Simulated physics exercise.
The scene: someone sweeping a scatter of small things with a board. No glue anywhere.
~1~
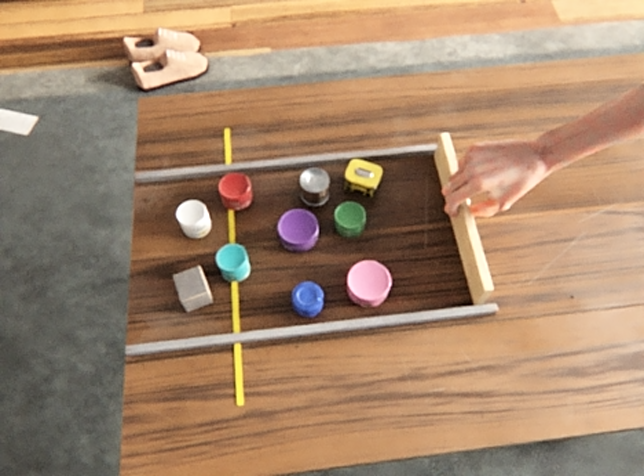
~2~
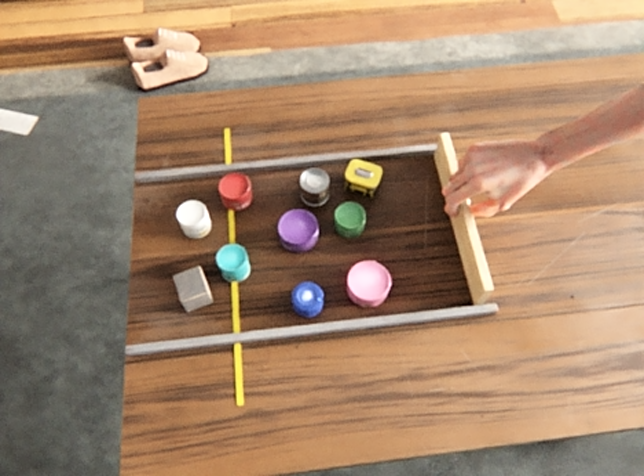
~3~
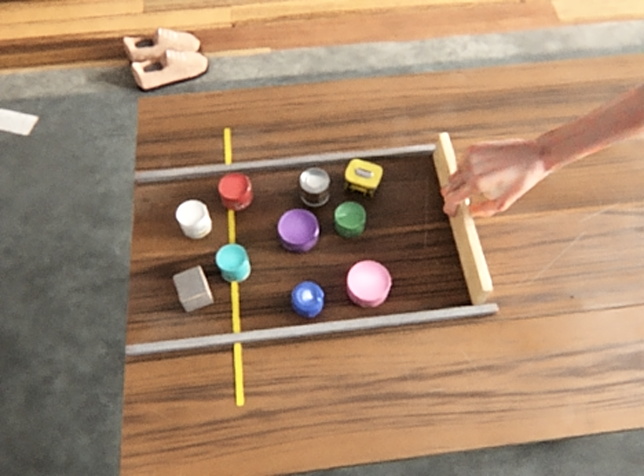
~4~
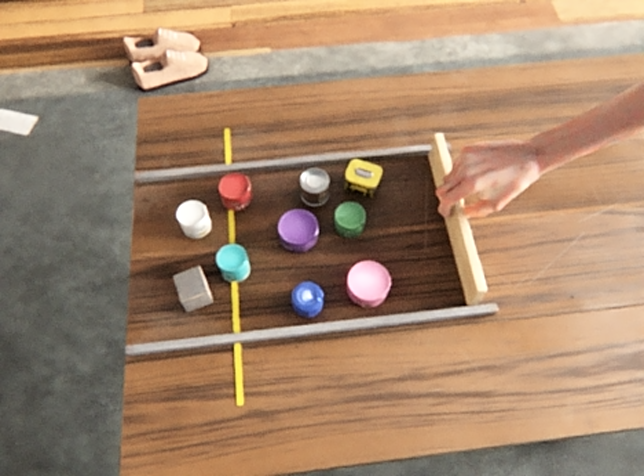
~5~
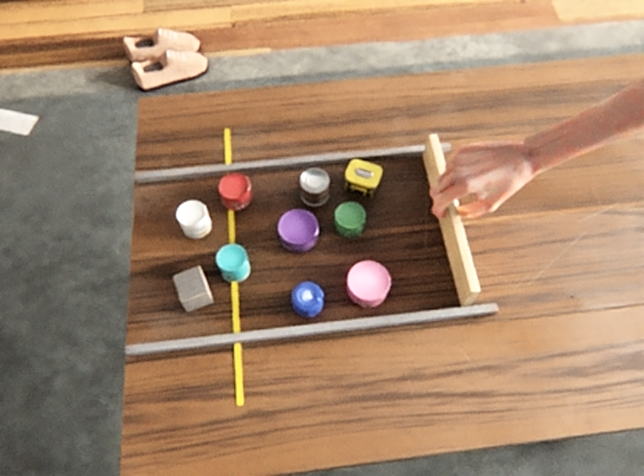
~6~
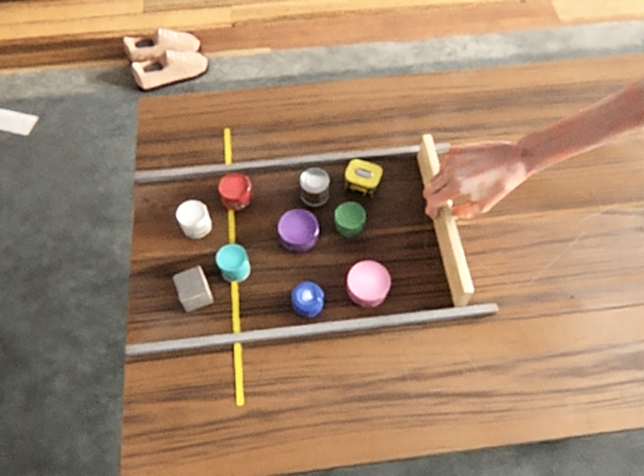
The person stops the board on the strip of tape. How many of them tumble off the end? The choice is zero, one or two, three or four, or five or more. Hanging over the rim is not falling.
In the end the number that fall off is zero.
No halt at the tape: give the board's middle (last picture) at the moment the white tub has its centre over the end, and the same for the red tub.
Near (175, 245) and (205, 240).
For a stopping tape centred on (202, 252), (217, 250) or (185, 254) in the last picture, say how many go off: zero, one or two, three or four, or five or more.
For each place: 1 or 2; none; one or two.
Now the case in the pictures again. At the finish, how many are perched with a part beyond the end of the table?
That would be 0.
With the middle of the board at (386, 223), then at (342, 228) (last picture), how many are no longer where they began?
First 1, then 6.
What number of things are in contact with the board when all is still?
The number is 4.
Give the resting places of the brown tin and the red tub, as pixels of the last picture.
The brown tin at (182, 200), the red tub at (156, 192).
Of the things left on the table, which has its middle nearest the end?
That is the red tub.
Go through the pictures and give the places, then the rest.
In the first picture, grey block (193, 289); white tub (194, 220); turquoise pot (234, 264); board (461, 215); tape (233, 249).
In the second picture, white tub (194, 220); yellow case (363, 178).
In the third picture, turquoise pot (234, 264); red tub (236, 192).
In the fourth picture, grey block (193, 289); brown tin (315, 188).
In the fifth picture, white tub (194, 220); blue lid (308, 300).
In the sixth picture, grey block (193, 289); white tub (194, 220); turquoise pot (234, 264); board (442, 217); tape (233, 249).
Soon after, none off yet; grey block at rest near (193, 289); white tub at rest near (194, 220); turquoise pot at rest near (234, 264).
At rest, the number that fall off is zero.
